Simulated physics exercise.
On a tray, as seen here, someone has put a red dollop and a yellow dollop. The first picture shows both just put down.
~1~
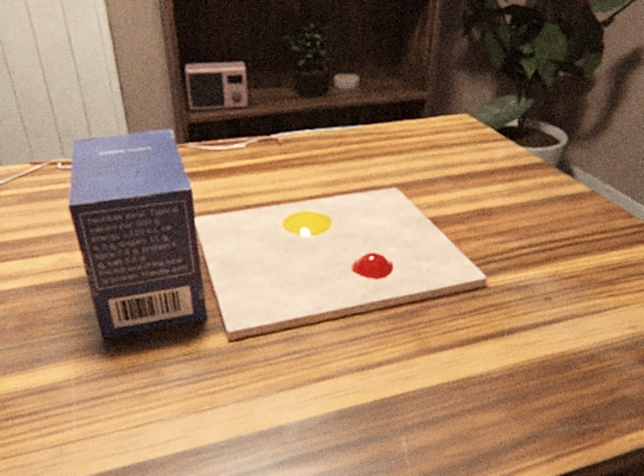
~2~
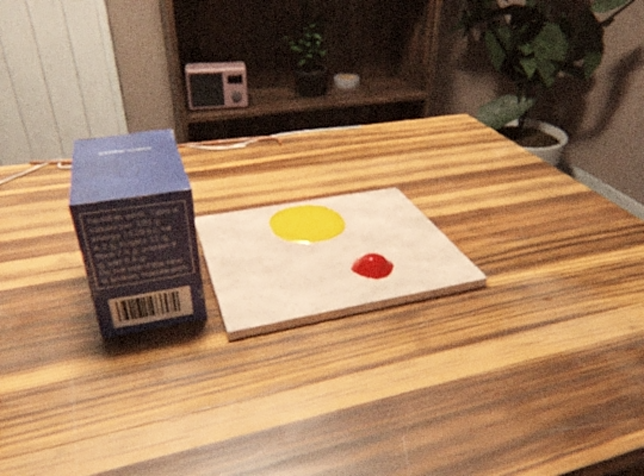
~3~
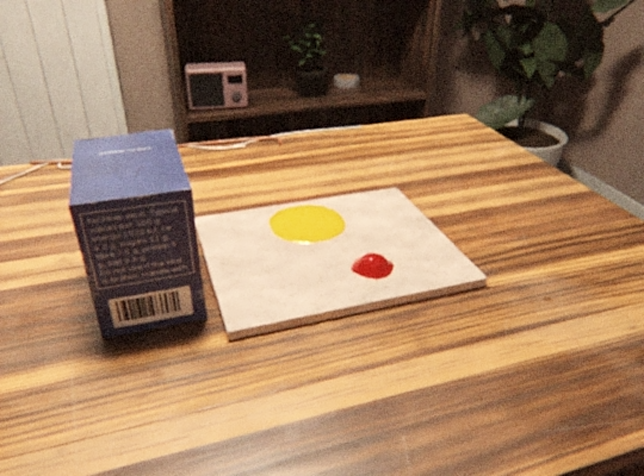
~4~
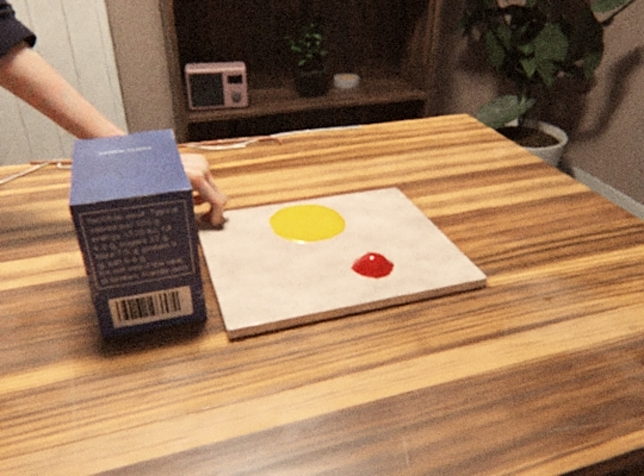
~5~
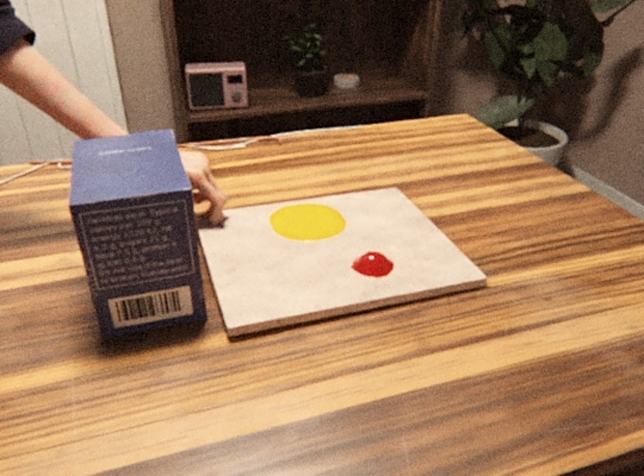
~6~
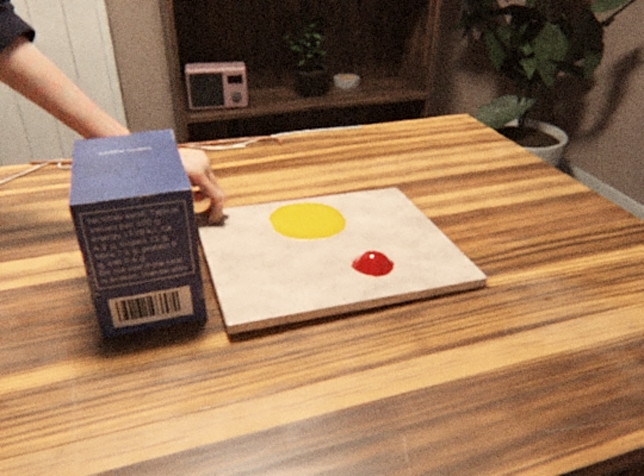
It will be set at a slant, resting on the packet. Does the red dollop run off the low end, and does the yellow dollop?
Note - red dollop: It does not leave; yellow dollop: It leaves the surface.
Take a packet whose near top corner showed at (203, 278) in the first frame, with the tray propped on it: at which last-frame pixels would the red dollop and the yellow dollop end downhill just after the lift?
At (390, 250), then at (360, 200).
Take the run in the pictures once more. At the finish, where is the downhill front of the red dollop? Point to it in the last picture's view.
End position: Near pixel (415, 223).
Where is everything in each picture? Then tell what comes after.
The tray lies flat; red dollop (373, 261) a mound; yellow dollop (307, 221) spread thin; packet (145, 268), in the first frame.
They settle; red dollop (373, 261) a mound; yellow dollop (307, 222) spread thin, in the second frame.
At rest; red dollop (373, 261) a mound; yellow dollop (307, 222) spread thin, in the third frame.
A hand takes the end; red dollop (373, 260) a mound; yellow dollop (307, 221) spread thin, in the fourth frame.
The end is rising; red dollop (373, 259) a mound; yellow dollop (307, 221) spread thin, in the fifth frame.
The tray slopes by about 2°; red dollop (374, 258) a mound; yellow dollop (307, 219) spread thin; packet (145, 268), in the sixth frame.
Next, slope about 34°; the red dollop has not moved; the yellow dollop has crept down a long way.
After that, the red dollop has not moved; the yellow dollop is dripping off the low end.
Finally, slope about 34°; the red dollop has not moved; the yellow dollop is dripping off the low end.
